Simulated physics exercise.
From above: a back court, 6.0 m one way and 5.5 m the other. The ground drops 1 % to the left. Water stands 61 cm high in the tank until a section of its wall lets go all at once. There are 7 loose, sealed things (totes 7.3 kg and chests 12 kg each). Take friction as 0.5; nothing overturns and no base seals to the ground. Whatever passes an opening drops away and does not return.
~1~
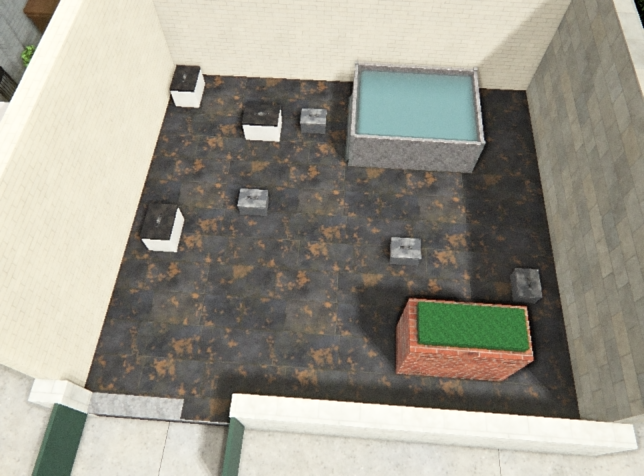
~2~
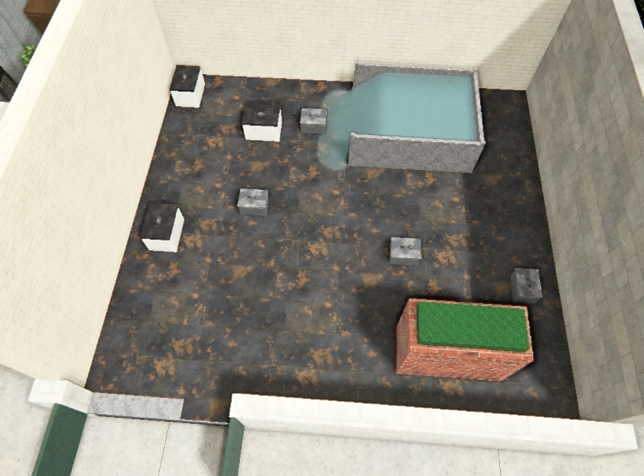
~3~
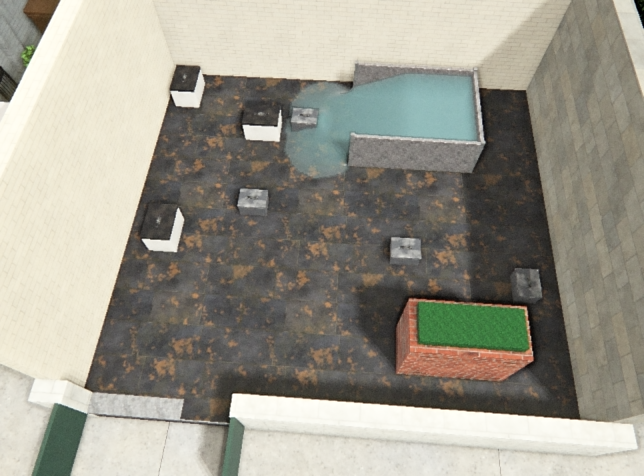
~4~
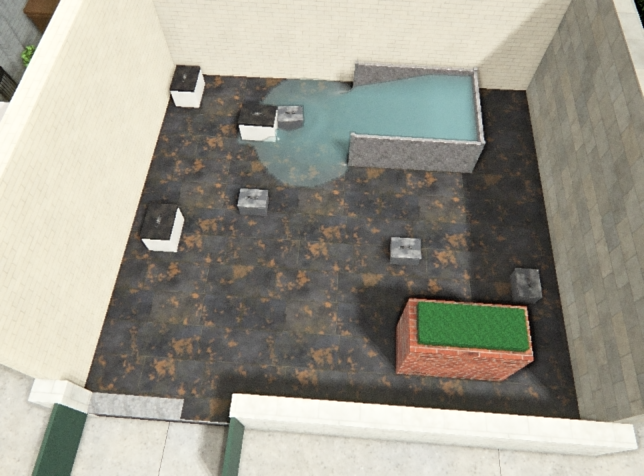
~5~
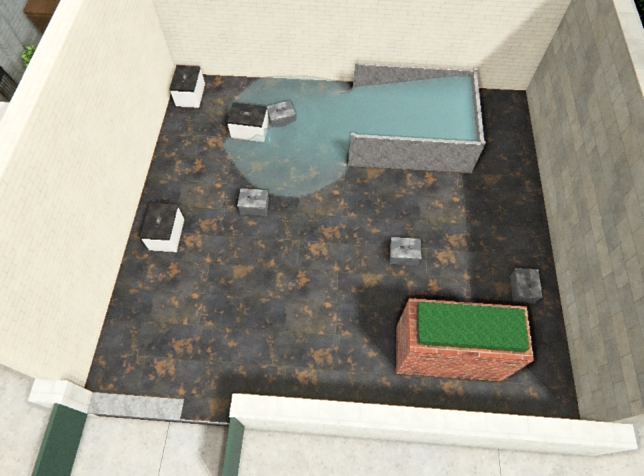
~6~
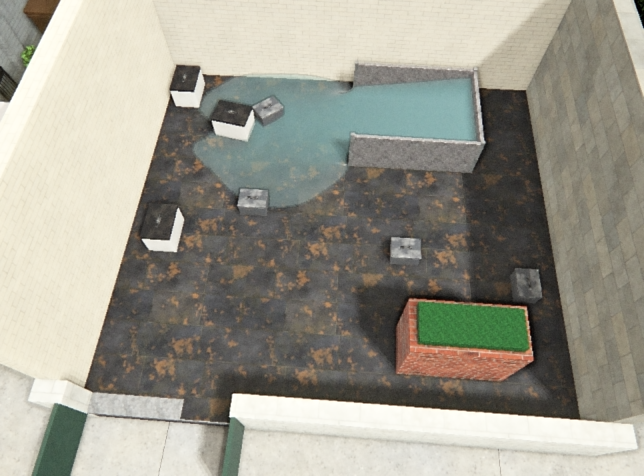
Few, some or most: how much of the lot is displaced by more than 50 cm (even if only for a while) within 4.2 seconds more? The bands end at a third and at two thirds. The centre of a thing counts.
It is two thirds or above.
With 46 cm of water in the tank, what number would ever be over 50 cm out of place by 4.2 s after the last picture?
Then 5.
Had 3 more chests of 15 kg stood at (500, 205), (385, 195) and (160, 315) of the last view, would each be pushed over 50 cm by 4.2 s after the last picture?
In that order: Less, under, over.
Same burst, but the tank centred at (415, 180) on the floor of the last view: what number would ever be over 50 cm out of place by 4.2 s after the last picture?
Then 5.
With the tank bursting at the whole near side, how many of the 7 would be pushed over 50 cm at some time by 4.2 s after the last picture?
Then 2.
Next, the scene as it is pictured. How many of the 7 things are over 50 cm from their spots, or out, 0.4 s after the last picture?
By then 2.
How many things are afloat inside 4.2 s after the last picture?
I count 2.
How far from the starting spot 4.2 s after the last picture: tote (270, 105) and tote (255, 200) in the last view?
In that order: 250 cm, 200 cm.
Then, 0.4 s after the last picture 2 of 7 are over 50 cm from their spots; 1 afloat.
Then, 1.5 s after the last picture 3 of 7 are over 50 cm from their spots; 3 afloat.
Then, 2.8 s after the last picture 5 of 7 are over 50 cm from their spots; 3 afloat.
Then, 4.2 s after the last picture 5 of 7 are over 50 cm from their spots, and 5 have been at some point; 2 afloat.
